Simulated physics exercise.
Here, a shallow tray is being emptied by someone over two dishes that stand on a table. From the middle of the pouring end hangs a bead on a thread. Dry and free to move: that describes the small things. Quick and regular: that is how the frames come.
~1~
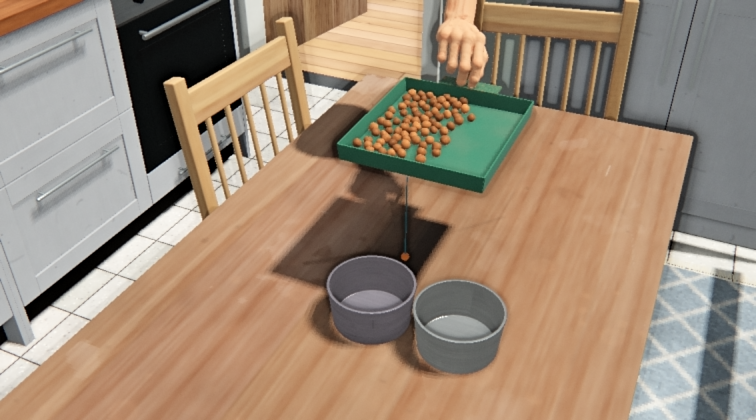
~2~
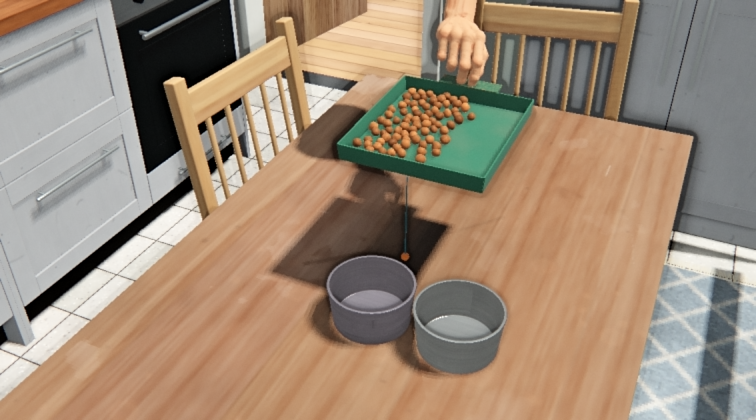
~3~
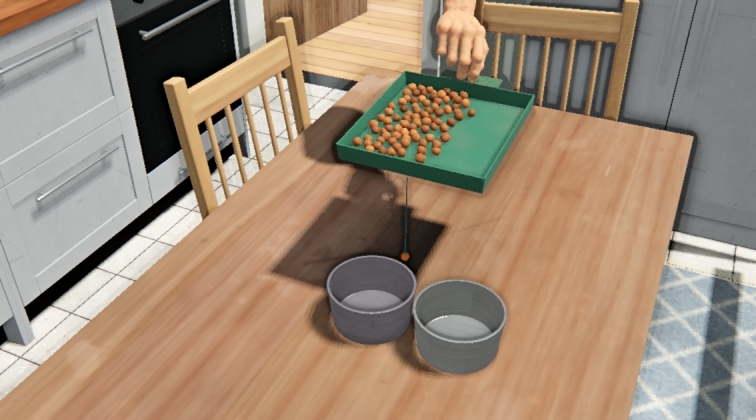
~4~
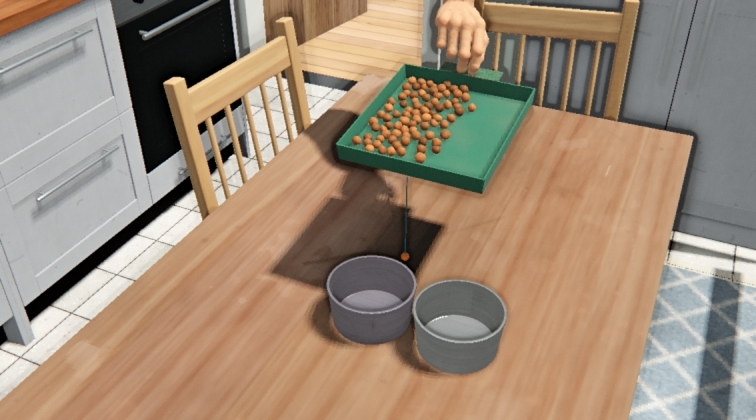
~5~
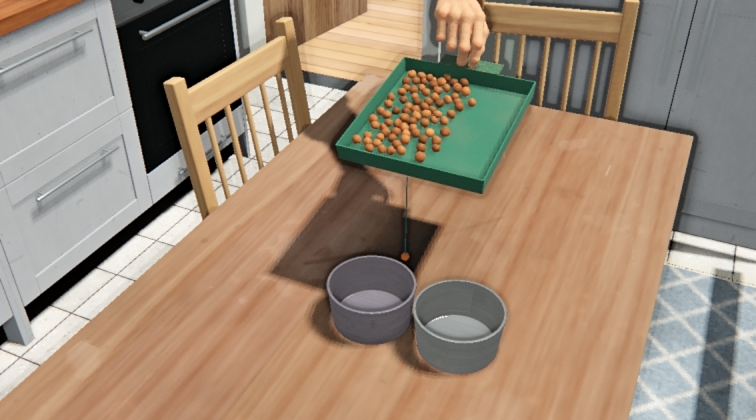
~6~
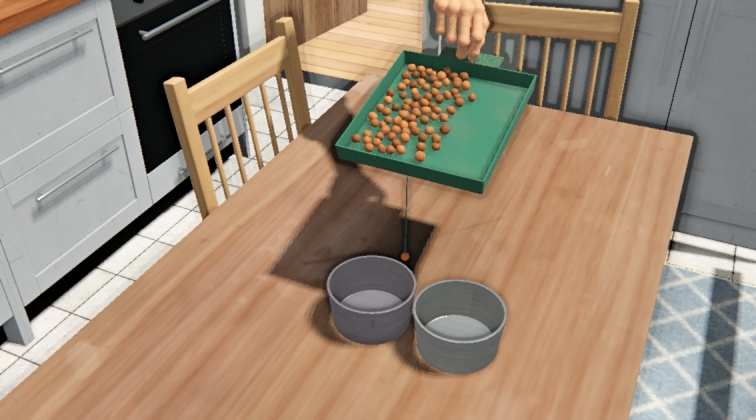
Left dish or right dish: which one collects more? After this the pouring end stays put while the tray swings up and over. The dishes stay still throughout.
The fuller dish will be the one on the left.
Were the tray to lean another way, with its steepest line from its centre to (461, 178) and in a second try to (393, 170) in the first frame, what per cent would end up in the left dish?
Roughly 0 percent, then 60 percent.
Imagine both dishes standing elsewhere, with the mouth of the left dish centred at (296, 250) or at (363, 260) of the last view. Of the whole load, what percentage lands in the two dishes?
It would be roughly 40 per cent in the first placement and roughly 30 per cent in the second.
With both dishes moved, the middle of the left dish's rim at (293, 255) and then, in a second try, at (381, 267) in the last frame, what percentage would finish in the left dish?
0 per cent the first time, 20 per cent the second time.
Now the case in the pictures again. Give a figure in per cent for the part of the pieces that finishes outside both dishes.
Some 10 percent of the load.
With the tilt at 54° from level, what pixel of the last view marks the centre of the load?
In the last view, the load is centred close to (396, 141).
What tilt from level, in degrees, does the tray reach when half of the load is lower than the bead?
That happens at close to 110 degrees.
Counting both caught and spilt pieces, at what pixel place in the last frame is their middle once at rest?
Around (375, 317).
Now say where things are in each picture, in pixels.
In the first frame, corners of the pouring end near (339, 143) and (483, 177), level; middle of the load near (416, 122), hazelnuts; left dish near (353, 324); right dish near (443, 353); bead on its thread near (405, 257).
In the second frame, corners of the pouring end near (339, 143) and (483, 177), level; middle of the load near (416, 121).
In the third frame, corners of the pouring end near (339, 143) and (483, 177), tipped barely, level across its low end; middle of the load near (416, 118).
In the fourth frame, corners of the pouring end near (338, 144) and (483, 178), tipped a little, level across its low end; middle of the load near (416, 114).
In the fifth frame, corners of the pouring end near (338, 144) and (483, 179), tipped a little, level across its low end; middle of the load near (416, 110).
In the sixth frame, corners of the pouring end near (338, 144) and (482, 180), tipped a little, level across its low end; middle of the load near (416, 107); left dish near (353, 324); right dish near (443, 353).
Shortly afterwards, tray tipped steeply; the whole lot on the tray.
Next, tray tipped right over; the whole lot on the tray.
Some moments later, tray tipped past a quarter turn; near a quarter in the right dish; near two thirds in the left dish; a little outside both.
In the end, tray tipped past a quarter turn; near a quarter in the right dish; near two thirds in the left dish; a little outside both.
